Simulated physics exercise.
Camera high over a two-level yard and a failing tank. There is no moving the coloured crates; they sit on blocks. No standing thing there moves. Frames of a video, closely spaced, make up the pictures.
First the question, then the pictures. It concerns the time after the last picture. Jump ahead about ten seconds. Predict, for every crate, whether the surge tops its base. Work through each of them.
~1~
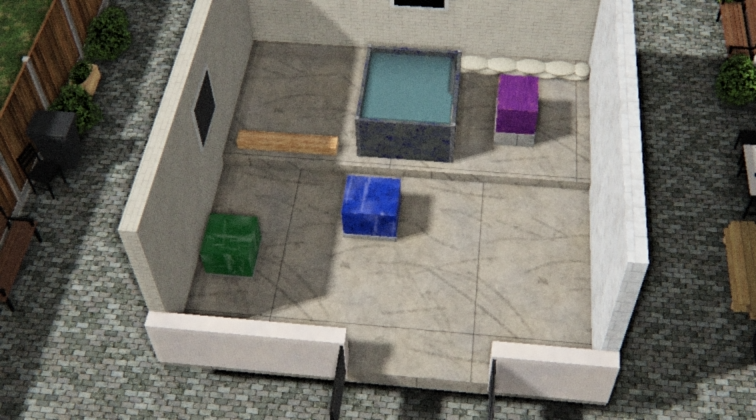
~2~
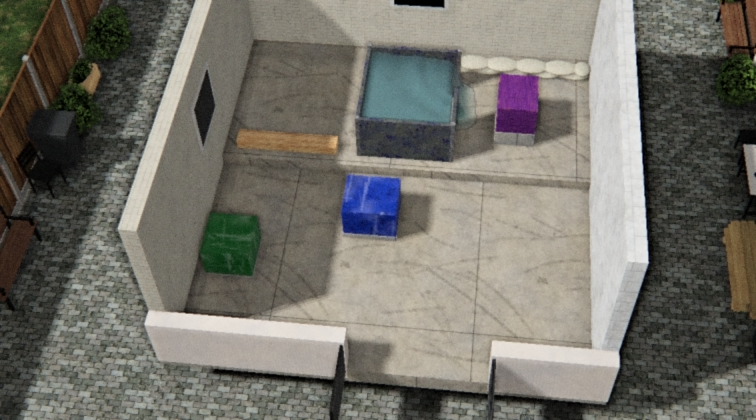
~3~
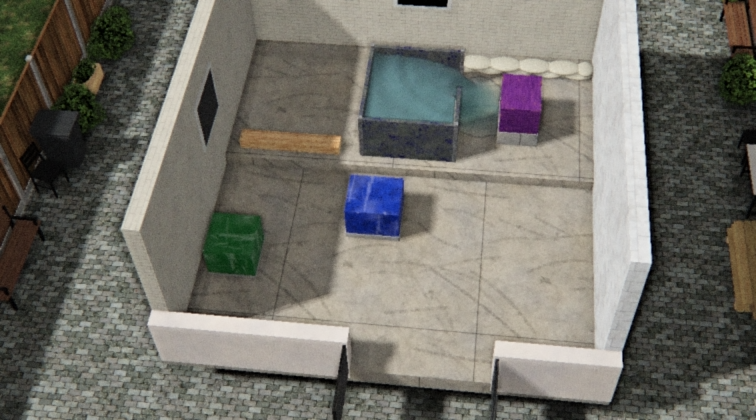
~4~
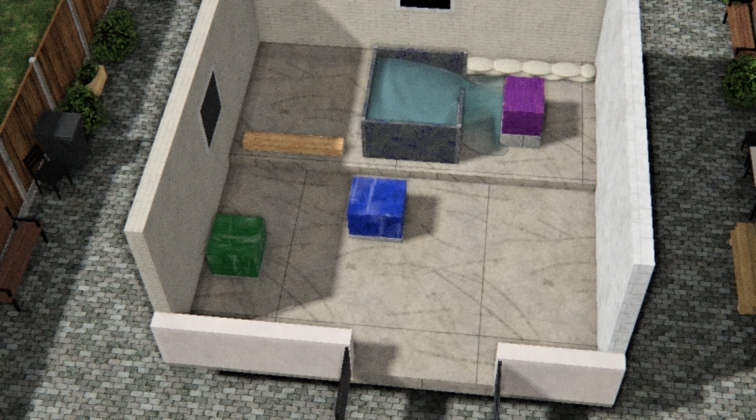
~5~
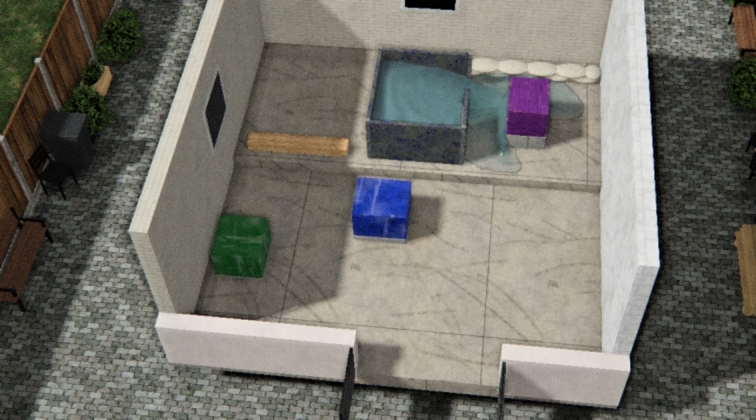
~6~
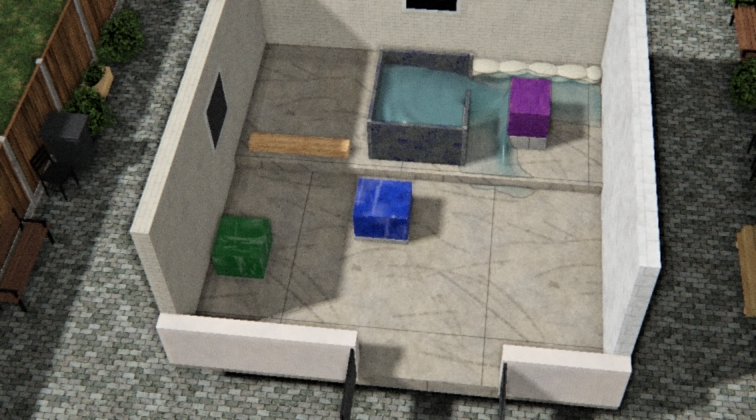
In order: Most likely the green crate gets water on it; most likely the blue crate remains untouched; most likely the purple crate gets water on it.
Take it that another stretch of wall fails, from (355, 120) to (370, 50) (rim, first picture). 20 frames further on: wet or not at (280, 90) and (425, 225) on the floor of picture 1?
Point one: Reached by the flood; point two: Still bare.
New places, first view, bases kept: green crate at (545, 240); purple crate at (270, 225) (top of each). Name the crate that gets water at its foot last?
The purple one.
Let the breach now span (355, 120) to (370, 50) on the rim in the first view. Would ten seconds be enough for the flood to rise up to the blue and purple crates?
In short: Blue crate gets drenched; purple crate stays untouched.
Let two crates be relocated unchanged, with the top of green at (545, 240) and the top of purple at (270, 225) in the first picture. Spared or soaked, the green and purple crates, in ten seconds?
Note: Green crate flooded, purple crate untouched.
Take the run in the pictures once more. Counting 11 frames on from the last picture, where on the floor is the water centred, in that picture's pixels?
Roughly at (488, 129).
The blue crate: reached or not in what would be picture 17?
My call for blue crate: Got wet.
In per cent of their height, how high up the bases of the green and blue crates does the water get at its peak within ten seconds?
Roughly 180 and 60 per cent respectively.
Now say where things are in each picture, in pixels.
The tank at (410, 88) is whole and still, in the first frame.
The front is at (461, 85), out from the gap at (455, 95), in the second frame.
The front is at (496, 131), out from the gap at (458, 96), in the third frame.
The front is at a hidden place, out from the gap at (461, 99), in the fourth frame.
Water pours out at (466, 99) and has run to (577, 102), in the fifth frame.
Water pours out at (467, 100) and has run to (599, 87), in the sixth frame.
A moment on, water covers 25 % of the floor; the green crate not reached, the blue crate not reached, the purple crate water round its plinth.
Next, water covers 40 % of the floor; the green crate not reached, the blue crate water round its plinth, the purple crate water round its plinth.
Then, water covers 55 % of the floor; the green crate not reached, the blue crate water round its plinth, the purple crate water round its plinth.
Later, water covers 65 % of the floor; the green crate not reached, the blue crate water round its plinth, the purple crate water round its plinth.
In the end, water covers 85 % of the floor; the green crate was topped, the blue crate stayed above the water, the purple crate was topped.
